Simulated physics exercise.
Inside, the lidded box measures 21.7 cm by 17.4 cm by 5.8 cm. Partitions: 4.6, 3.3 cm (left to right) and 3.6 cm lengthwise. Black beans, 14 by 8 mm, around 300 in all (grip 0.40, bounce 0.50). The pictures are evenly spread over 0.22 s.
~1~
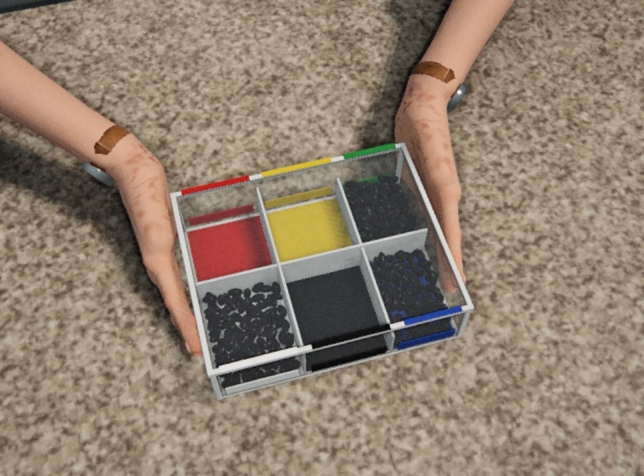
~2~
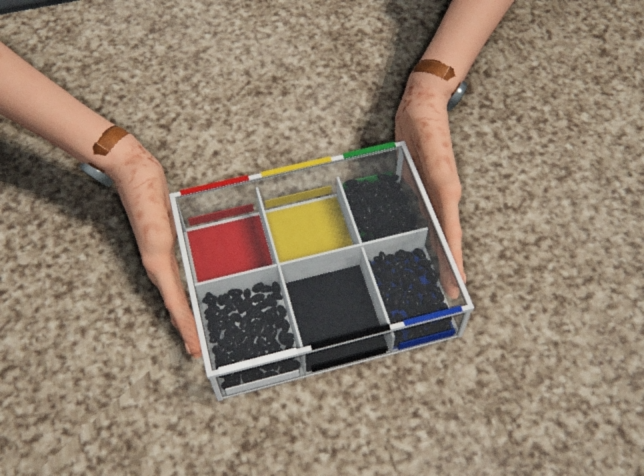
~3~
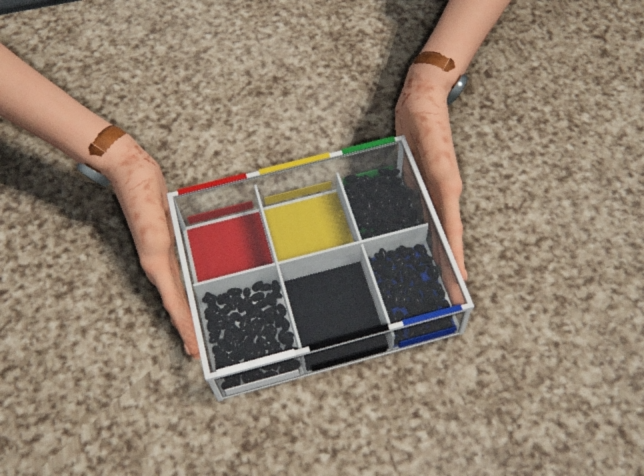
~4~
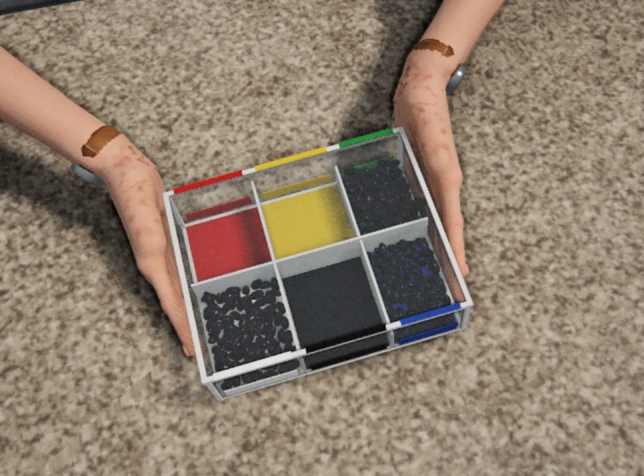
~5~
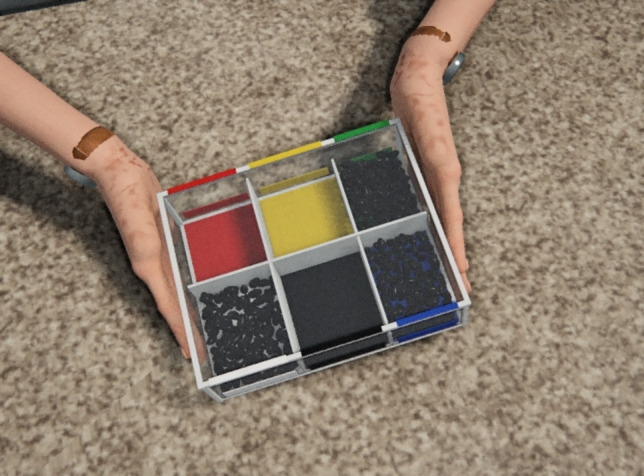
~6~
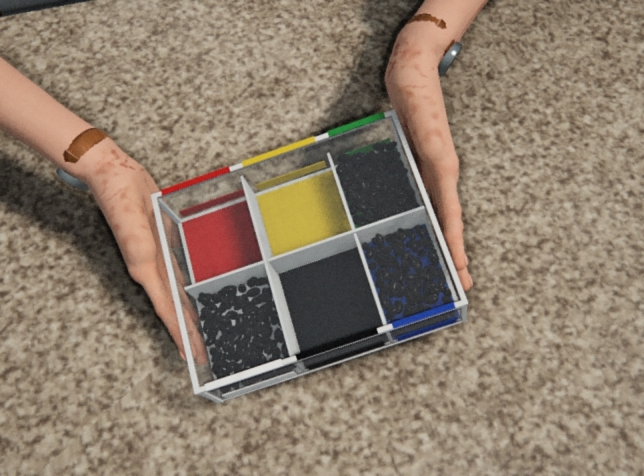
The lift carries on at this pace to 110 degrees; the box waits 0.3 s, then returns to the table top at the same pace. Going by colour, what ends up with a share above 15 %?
Red: No, blue: No, green: No, yellow: No, white: Yes, black: Yes.
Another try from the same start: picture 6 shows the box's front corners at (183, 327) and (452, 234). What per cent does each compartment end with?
Red 25; blue 0; green 20; yellow 40; white 15; black 0.
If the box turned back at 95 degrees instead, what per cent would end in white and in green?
Then: White 55; green 5.
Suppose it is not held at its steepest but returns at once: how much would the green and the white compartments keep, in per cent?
Then: Green 0; white 55.
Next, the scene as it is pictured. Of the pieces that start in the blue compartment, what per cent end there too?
Some 20 per cent.
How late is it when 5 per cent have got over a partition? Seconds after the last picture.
At about 0.75 s.
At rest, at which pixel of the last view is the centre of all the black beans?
At about (289, 340).
Then, 1.16 s after the last picture, tilt 110 degrees; blue 5 %, green 5 %, yellow 5 %, white 50 %, black 35 %.
Then, 1.94 s after the last picture, tilt 57 degrees; blue 5 %, white 50 %, black 40 %.
Then, 2.73 s after the last picture, tilt 0 degrees; blue 5 %, white 50 %, black 40 %.
In the end, red 0 %, blue 5 %, green 0 %, yellow 0 %, white 50 %, black 40 %.
